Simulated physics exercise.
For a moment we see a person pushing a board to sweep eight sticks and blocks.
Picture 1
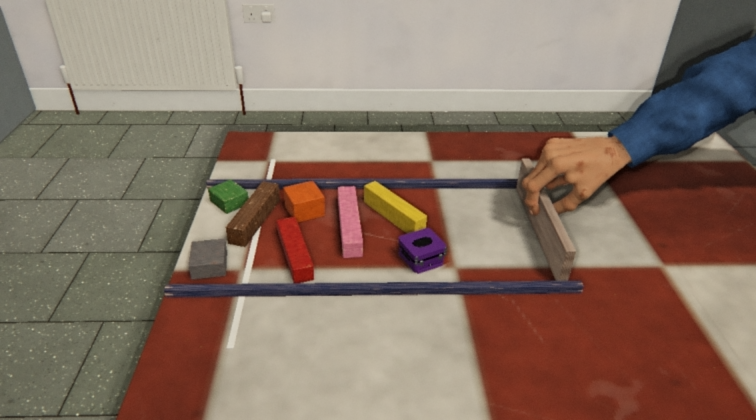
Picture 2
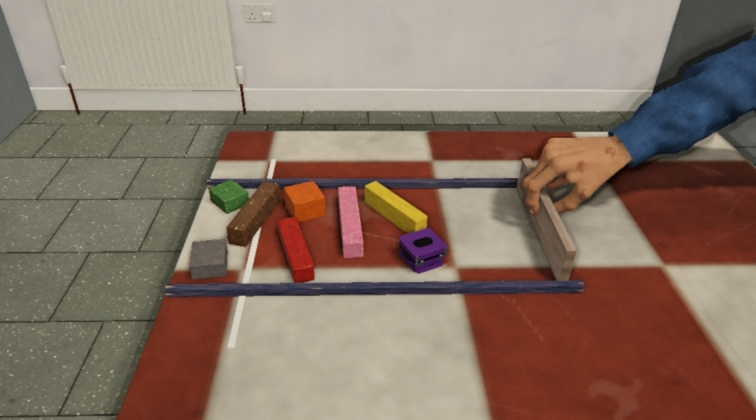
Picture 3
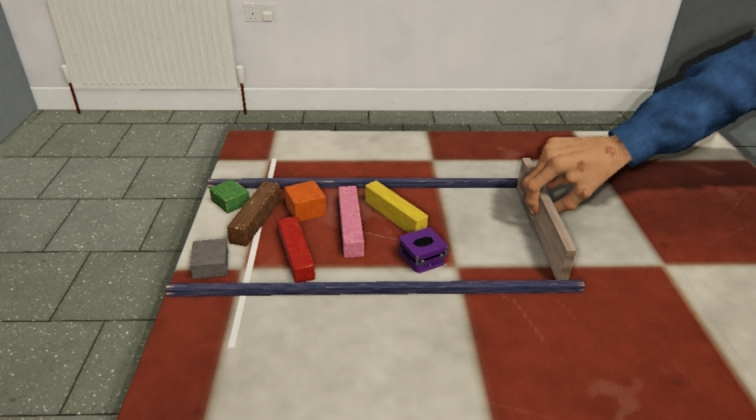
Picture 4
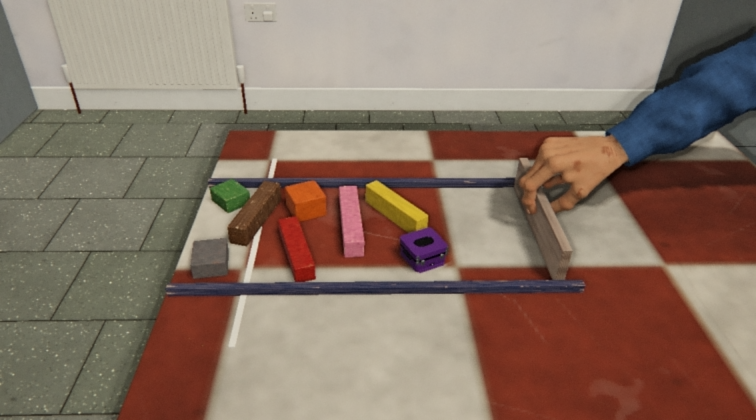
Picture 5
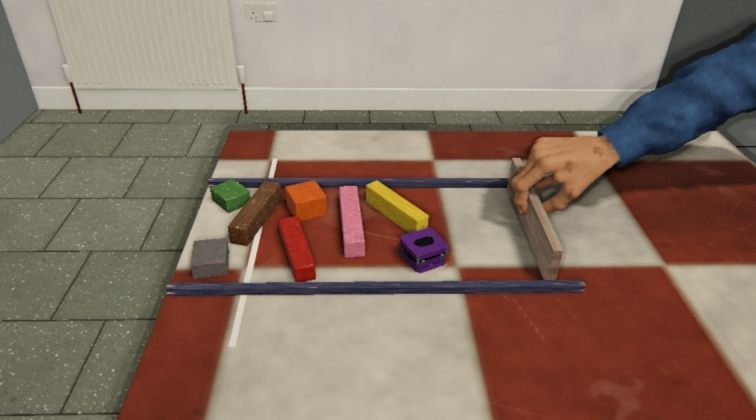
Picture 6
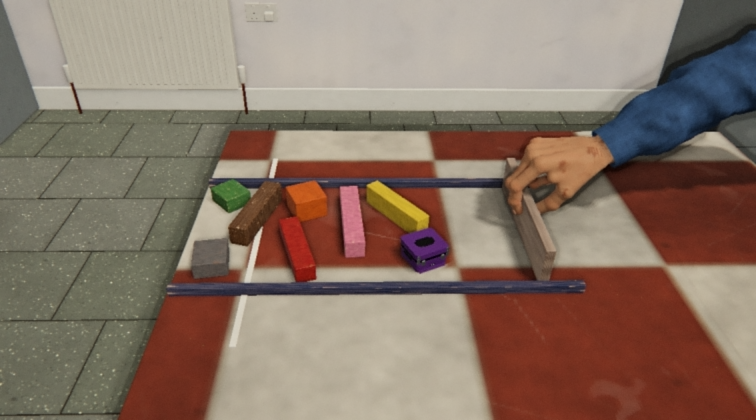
A hand holding a wooden board upright, then sliding it slightly left, while colourful blocks lie still between two dark rails.
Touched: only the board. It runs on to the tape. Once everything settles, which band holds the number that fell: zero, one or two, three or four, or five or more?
It is in the band three or four.
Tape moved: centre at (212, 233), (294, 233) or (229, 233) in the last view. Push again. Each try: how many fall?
Down on the floor: 6, 1 and 5.
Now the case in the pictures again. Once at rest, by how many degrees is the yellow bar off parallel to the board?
It comes to around 0 degrees.
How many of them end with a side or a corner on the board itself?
The number is 2.
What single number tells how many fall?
The number that fall is 3.
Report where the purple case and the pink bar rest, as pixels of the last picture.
Purple case: About (235, 248); pink bar: About (225, 217).
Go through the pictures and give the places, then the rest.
In the first picture, green block (229, 197); grey block (209, 259); brown bar (254, 213); board (542, 216); tape (256, 234).
In the second picture, grey block (209, 259); board (543, 215).
In the third picture, brown bar (256, 212); yellow bar (395, 208).
In the fourth picture, green block (230, 196); orange block (306, 201).
In the fifth picture, grey block (210, 258); red bar (296, 248).
In the sixth picture, green block (231, 196); grey block (211, 258); brown bar (257, 212); board (526, 215); tape (259, 233).
Soon after, none off yet; green block at rest near (231, 196); grey block at rest near (211, 258); brown bar at rest near (257, 212).
Then, none off yet; green block at rest near (231, 196); grey block at rest near (211, 258); brown bar moving near (252, 211).
At rest, the number that fall off is three or four; fallen, brown bar, grey block and green block.
